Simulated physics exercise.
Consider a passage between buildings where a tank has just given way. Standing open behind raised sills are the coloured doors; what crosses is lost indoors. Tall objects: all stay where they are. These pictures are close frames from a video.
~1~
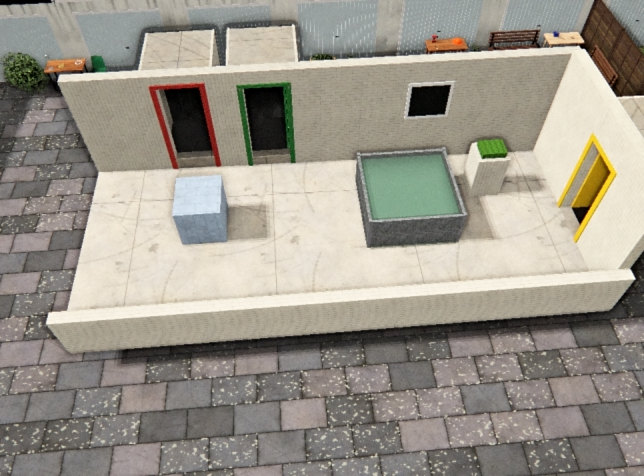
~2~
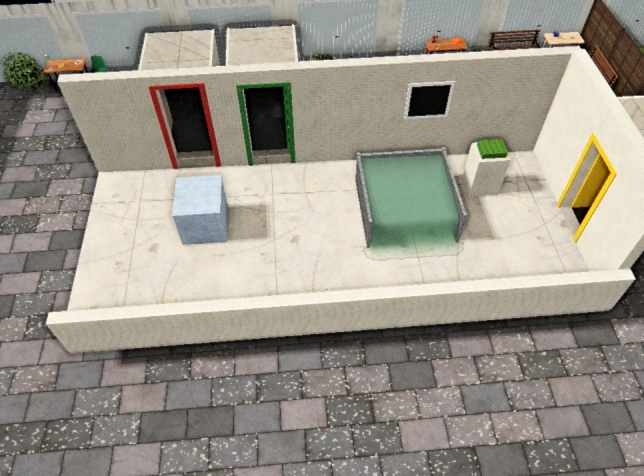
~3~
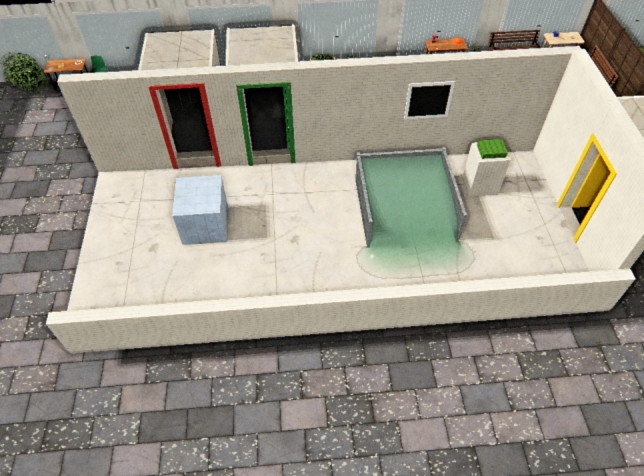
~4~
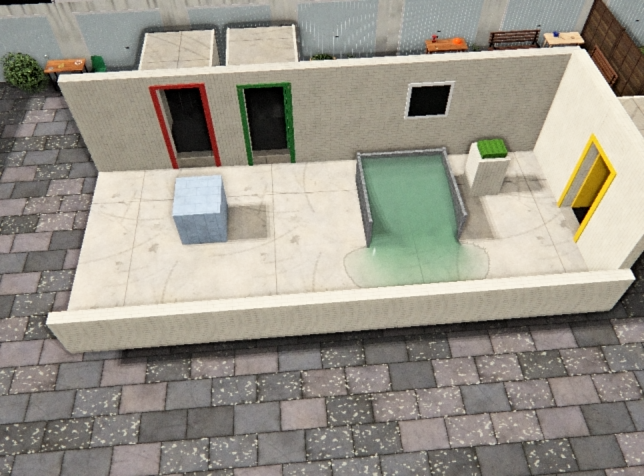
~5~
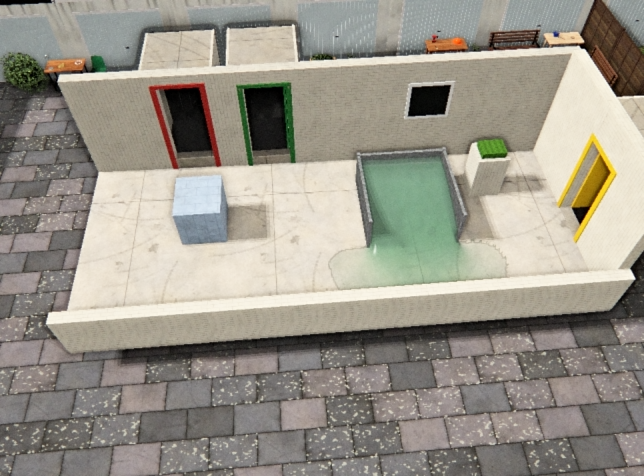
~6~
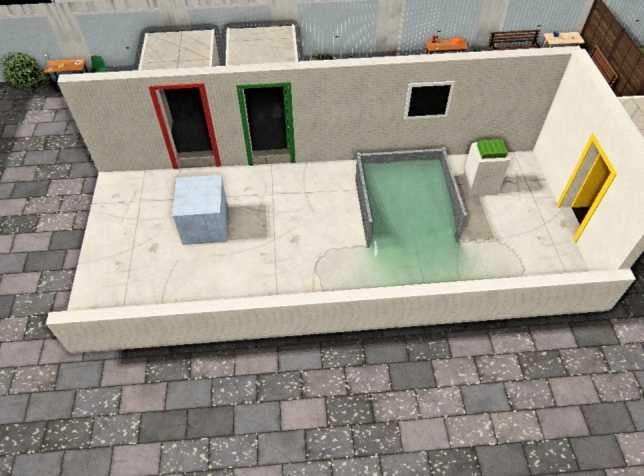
In a walled, pale-floored yard with red, green and yellow doorways, a grey tank of green water stands whole near a pale blue block. Its front side opens, and water pours out toward the low near wall, then spreads left and right along it in a thin, widening sheet.
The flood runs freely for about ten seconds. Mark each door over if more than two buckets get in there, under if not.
Green door: Under, yellow door: Over, red door: Under.
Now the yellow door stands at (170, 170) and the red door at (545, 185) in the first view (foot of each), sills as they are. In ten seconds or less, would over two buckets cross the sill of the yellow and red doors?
As I read it, the yellow falls short, and the red falls short.
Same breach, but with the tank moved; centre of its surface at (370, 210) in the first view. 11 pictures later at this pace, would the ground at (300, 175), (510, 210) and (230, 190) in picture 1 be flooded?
In order, the three spots end up untouched, waterlogged and untouched.
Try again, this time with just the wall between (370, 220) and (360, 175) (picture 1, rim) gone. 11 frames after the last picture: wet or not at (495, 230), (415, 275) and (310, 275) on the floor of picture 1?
Sequence of results: Missed by the flood, missed by the flood, reached by the flood.
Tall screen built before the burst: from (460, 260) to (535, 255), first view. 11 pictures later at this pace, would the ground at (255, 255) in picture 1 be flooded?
Submerged.
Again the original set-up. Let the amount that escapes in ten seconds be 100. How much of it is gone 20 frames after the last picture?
Roughly 15 %.
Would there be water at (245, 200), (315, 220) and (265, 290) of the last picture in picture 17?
Result, in order: Unflooded / unflooded / waterlogged.
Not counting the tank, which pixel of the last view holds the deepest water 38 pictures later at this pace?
About at (536, 162).
A moment on, water covers 20 % of the floor; the green door not reached, the yellow door not reached, the red door not reached.
Next, water covers 35 % of the floor; the green door not reached, the yellow door wet at the sill, nothing in, the red door not reached.
Then, water covers 65 % of the floor; the green door not reached, the yellow door over two buckets in, the red door not reached.
Later, water covers 85 % of the floor; the green door wet at the sill, nothing in, the yellow door far over two buckets in, the red door wet at the sill, nothing in.
In the end, water covers 90 % of the floor; the green door wet at the sill, nothing in, the yellow door far over two buckets in, the red door wet at the sill, nothing in.
